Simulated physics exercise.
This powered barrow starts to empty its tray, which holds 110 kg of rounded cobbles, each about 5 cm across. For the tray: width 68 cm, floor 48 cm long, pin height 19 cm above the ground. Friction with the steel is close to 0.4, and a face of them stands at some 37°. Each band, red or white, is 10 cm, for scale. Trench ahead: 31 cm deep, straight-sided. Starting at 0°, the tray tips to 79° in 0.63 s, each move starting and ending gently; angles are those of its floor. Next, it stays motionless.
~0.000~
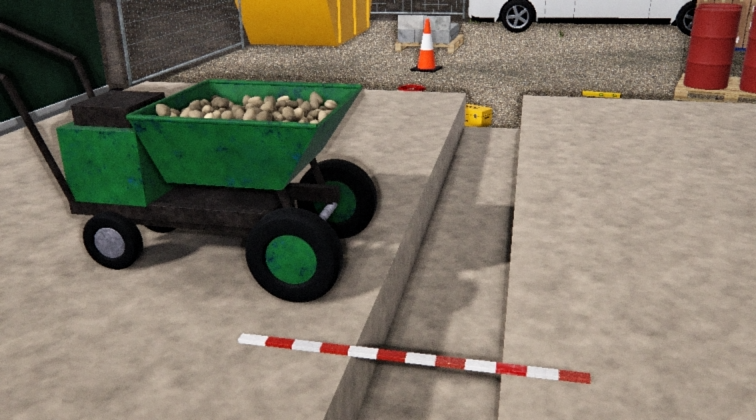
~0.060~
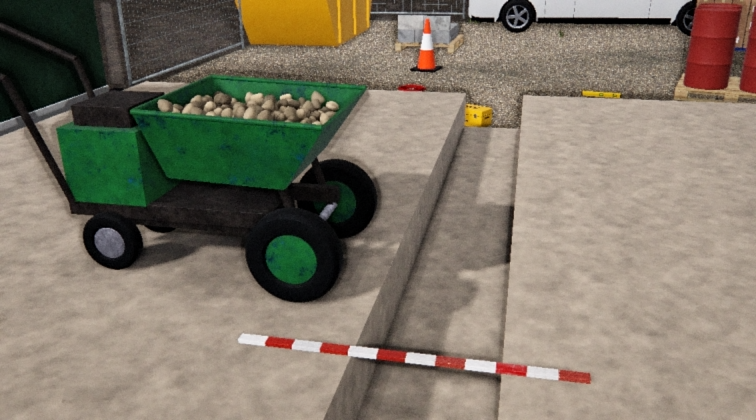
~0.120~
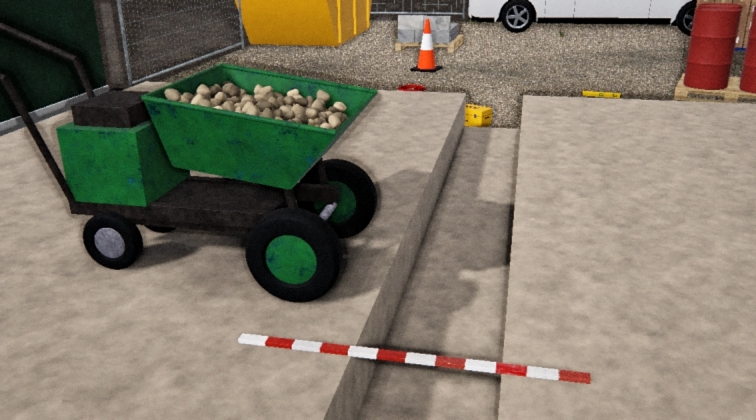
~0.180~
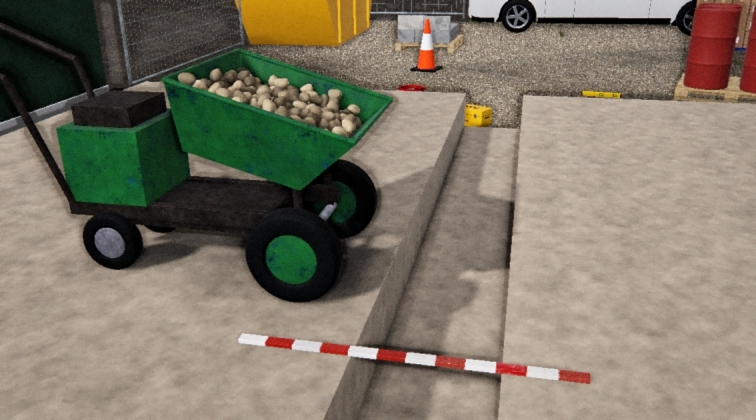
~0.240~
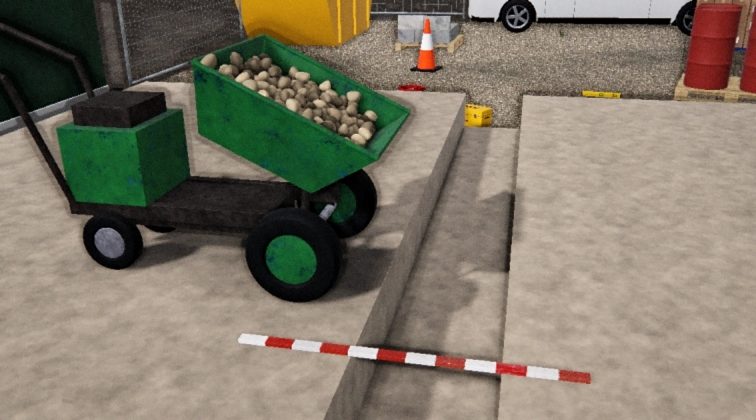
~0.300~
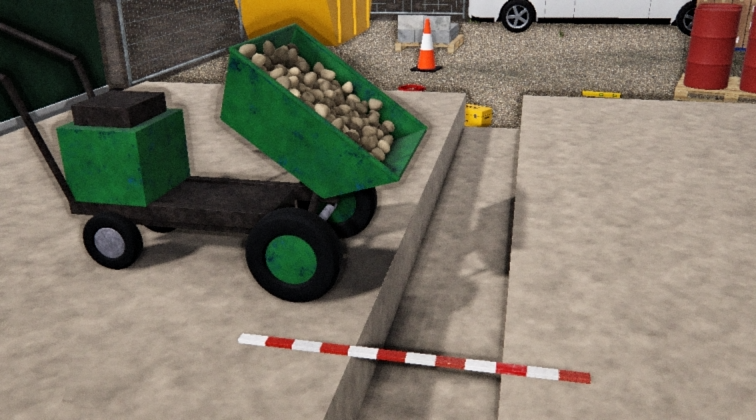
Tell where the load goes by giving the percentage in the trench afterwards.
About 58 per cent of the load is in the trench.
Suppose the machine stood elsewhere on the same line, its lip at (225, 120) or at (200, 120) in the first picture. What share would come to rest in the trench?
100 % and 80 %.
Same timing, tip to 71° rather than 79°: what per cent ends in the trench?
With that change, near 60 per cent.
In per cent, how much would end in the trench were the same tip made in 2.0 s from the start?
I'd put it at roughly 90 per cent.
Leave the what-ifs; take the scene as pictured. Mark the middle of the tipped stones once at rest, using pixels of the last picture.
Around (499, 326).
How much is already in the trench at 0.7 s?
35 per cent or so by then.
After 0.5 s the floor is at 66°; 100 % in the tray; the foremost stones are at (430, 206).
After 0.7 s the floor is at 79°; 46 % in the tray, 36 % in the trench, 18 % past the trench; the foremost stones are at (556, 291).
After 1.1 s the floor is at 79°; 5 % in the tray, 53 % in the trench, 42 % past the trench; the foremost stones are past the picture's edge.
After 3.0 s the floor is at 79°; 0 % in the tray, 58 % in the trench, 42 % past the trench; the foremost stones are past the picture's edge.
